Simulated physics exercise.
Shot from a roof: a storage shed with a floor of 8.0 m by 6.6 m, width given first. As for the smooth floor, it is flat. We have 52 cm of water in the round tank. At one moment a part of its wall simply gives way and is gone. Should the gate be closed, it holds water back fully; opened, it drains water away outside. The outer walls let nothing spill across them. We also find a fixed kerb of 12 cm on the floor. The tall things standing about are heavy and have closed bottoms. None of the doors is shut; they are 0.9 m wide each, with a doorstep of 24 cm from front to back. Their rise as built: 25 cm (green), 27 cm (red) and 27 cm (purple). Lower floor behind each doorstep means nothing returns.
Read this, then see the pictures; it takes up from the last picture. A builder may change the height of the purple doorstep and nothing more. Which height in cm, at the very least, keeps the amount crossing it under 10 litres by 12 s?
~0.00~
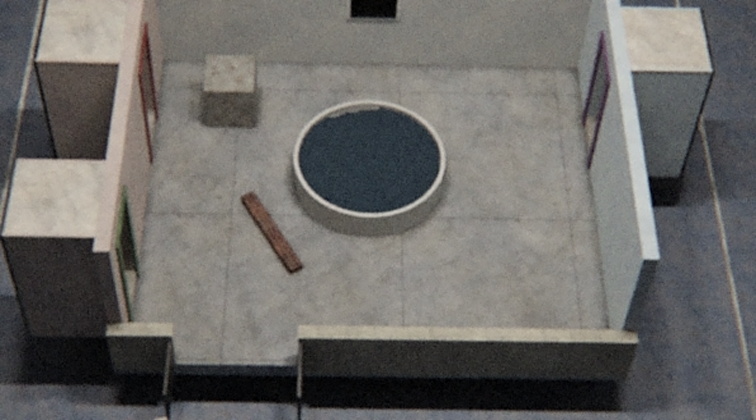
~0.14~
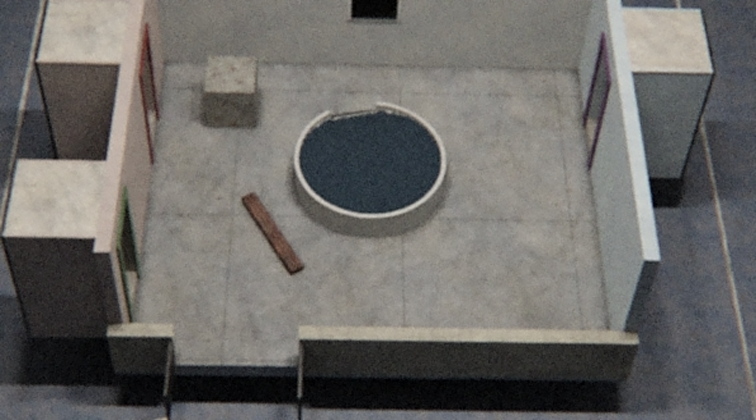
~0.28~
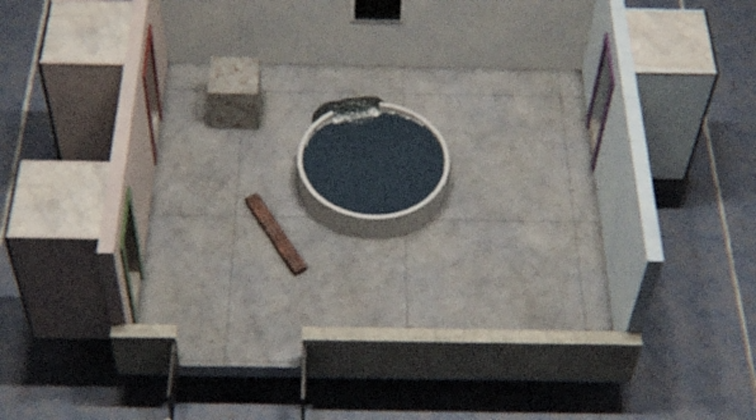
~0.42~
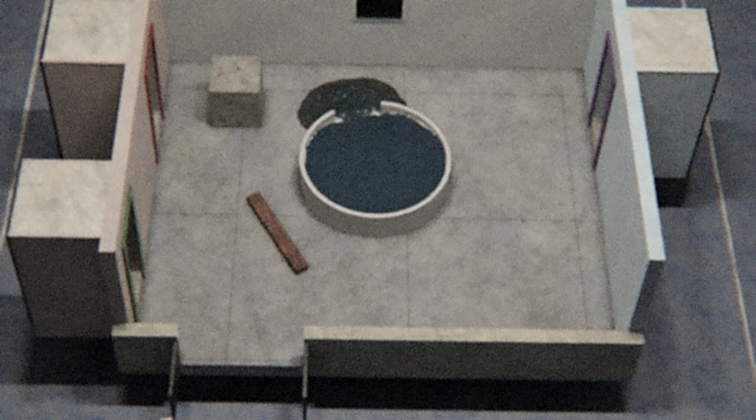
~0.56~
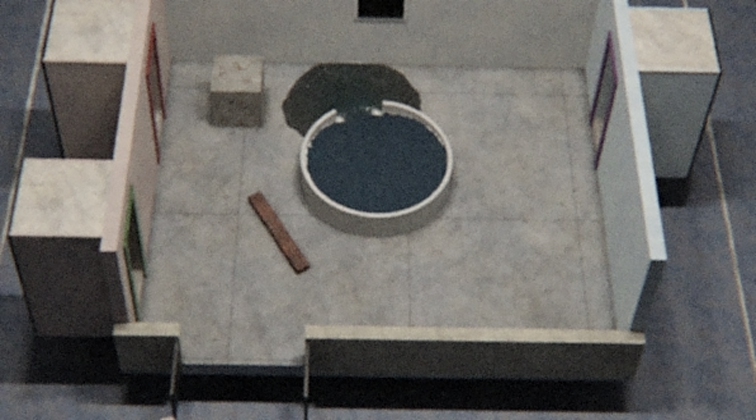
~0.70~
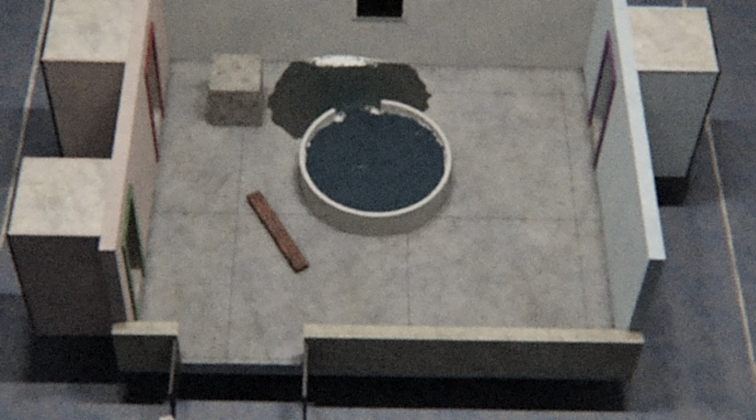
Close to 5.5 cm is just enough.
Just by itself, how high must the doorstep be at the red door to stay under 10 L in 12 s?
The red door needs around 6.5 cm.
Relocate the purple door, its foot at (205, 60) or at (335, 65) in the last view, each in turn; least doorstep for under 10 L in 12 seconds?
You'd want about 22 cm there first, then about 28 cm.
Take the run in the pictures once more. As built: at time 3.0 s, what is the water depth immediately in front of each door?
Lab note, cm: Green 0; red 7; purple 0.
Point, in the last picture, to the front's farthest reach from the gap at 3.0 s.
Near (581, 71).
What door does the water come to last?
The green one.
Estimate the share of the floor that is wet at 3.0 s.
Some 25 per cent of it.
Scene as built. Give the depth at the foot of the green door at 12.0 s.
It comes to about 6.5 centimetres deep.
After 1.4 s water covers 10 % of the floor, deepest (31 cm) near (348, 66); it has not reached the purple door.
After 3.0 s water covers 25 % of the floor, deepest (36 cm) near (169, 62); it has not reached the purple door.
After 12.0 s water covers 95 % of the floor, deepest (10 cm) near (178, 69); 4 cm at the purple door, 0 litres in over its 27 cm doorstep.
At the purple door as built, the water arrived by 3.6 s and peaked near 9 cm at 4.2 s.
With a doorstep of 5 cm, 16 litres would have come in within the 12 s; with 6.5 cm, 5 litres. So under 10 litres takes about 5.5 cm.
